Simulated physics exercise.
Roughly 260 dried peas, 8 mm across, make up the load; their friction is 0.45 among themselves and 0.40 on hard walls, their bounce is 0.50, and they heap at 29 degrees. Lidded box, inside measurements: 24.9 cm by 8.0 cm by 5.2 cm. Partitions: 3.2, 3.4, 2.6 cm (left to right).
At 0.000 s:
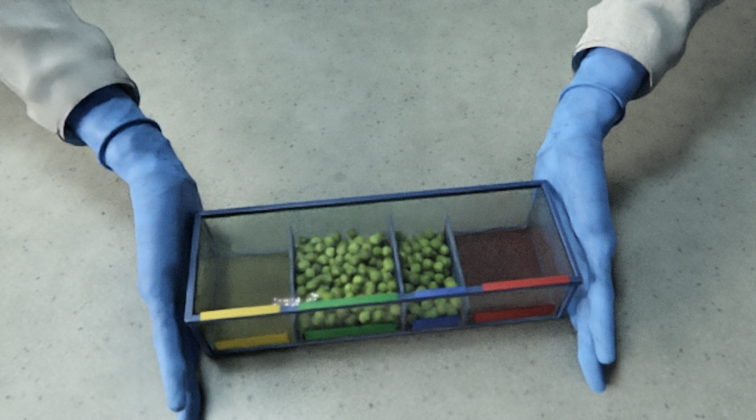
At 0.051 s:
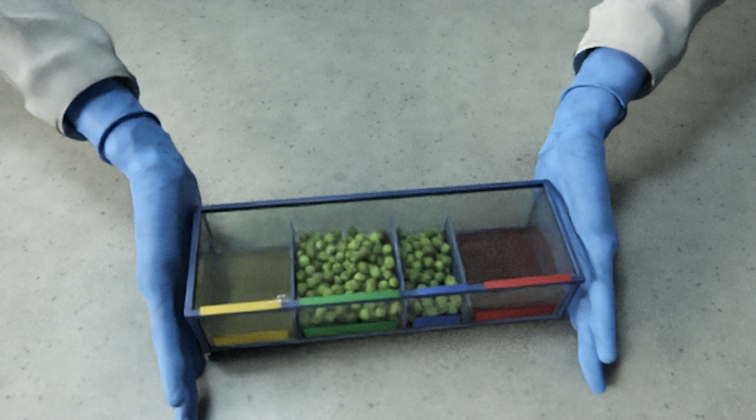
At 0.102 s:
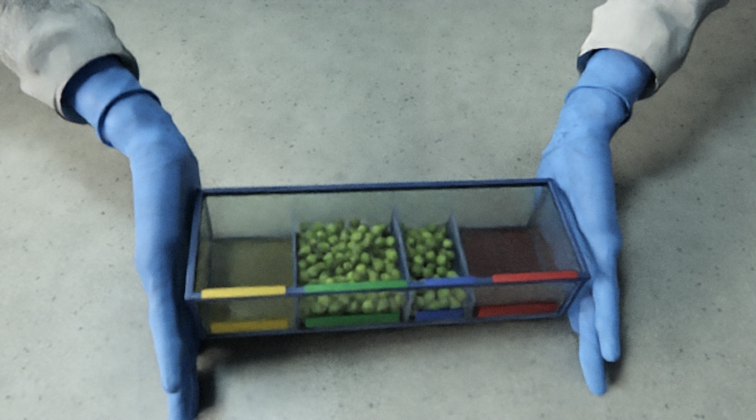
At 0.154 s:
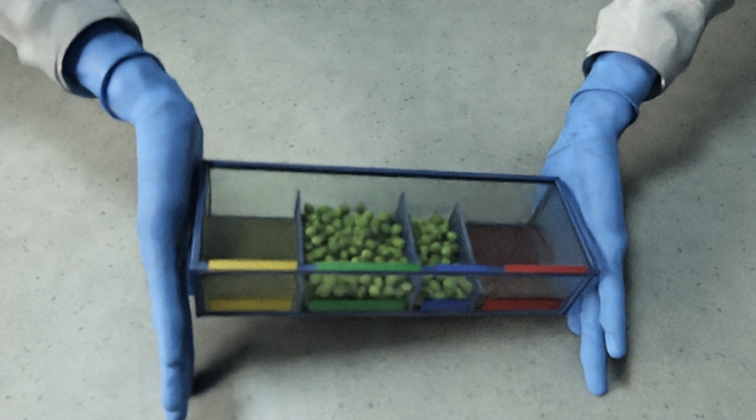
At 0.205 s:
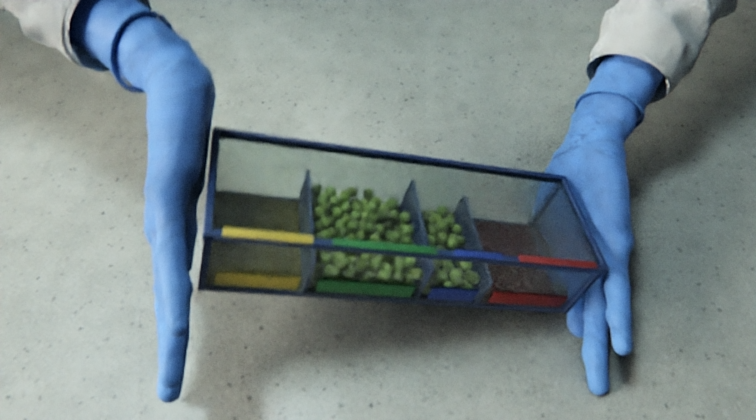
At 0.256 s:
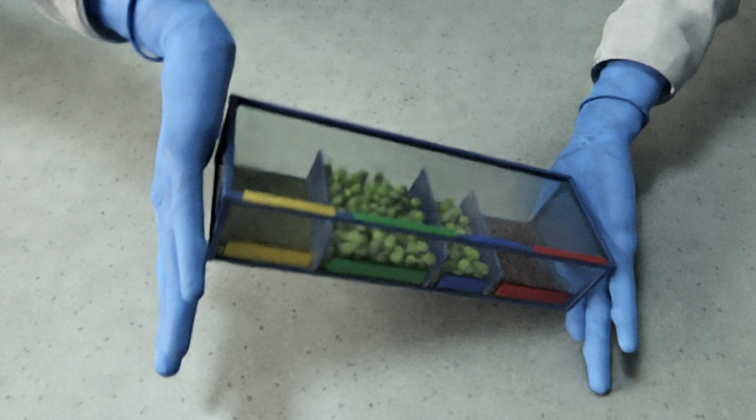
On a speckled grey surface, blue-gloved hands tilt a divided clear box of green peas, raising its left end.
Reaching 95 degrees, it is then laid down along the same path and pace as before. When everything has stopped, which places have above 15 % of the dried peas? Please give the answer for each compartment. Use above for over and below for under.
Verdicts: Red above, blue below, green above, yellow below.
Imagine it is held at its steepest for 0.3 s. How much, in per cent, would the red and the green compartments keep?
Final amounts would be red 65% and green 25%.
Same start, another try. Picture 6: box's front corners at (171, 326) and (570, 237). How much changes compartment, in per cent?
Estimate: Near 65 %.
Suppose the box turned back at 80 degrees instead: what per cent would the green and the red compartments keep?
Then green would end with 55 per cent and red with 20 per cent.
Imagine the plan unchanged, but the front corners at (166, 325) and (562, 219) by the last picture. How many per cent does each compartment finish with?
The compartments end with red 0 per cent, blue 5 per cent, green 25 per cent and yellow 70 per cent.
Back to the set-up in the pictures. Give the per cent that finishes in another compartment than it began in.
Around 60 per cent.
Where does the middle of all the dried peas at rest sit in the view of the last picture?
About (476, 258).
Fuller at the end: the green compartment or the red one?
Red.
After 0.95 s, tilt 93 degrees; red 25 %, blue 30 %, green 45 %.
After 1.41 s, tilt 39 degrees; red 60 %, blue 10 %, green 30 %.
After 1.94 s, tilt 0 degrees; red 60 %, blue 10 %, green 30 %.
In the end, at 2.4 s, red 60 %, blue 10 %, green 30 %, yellow 0 %.
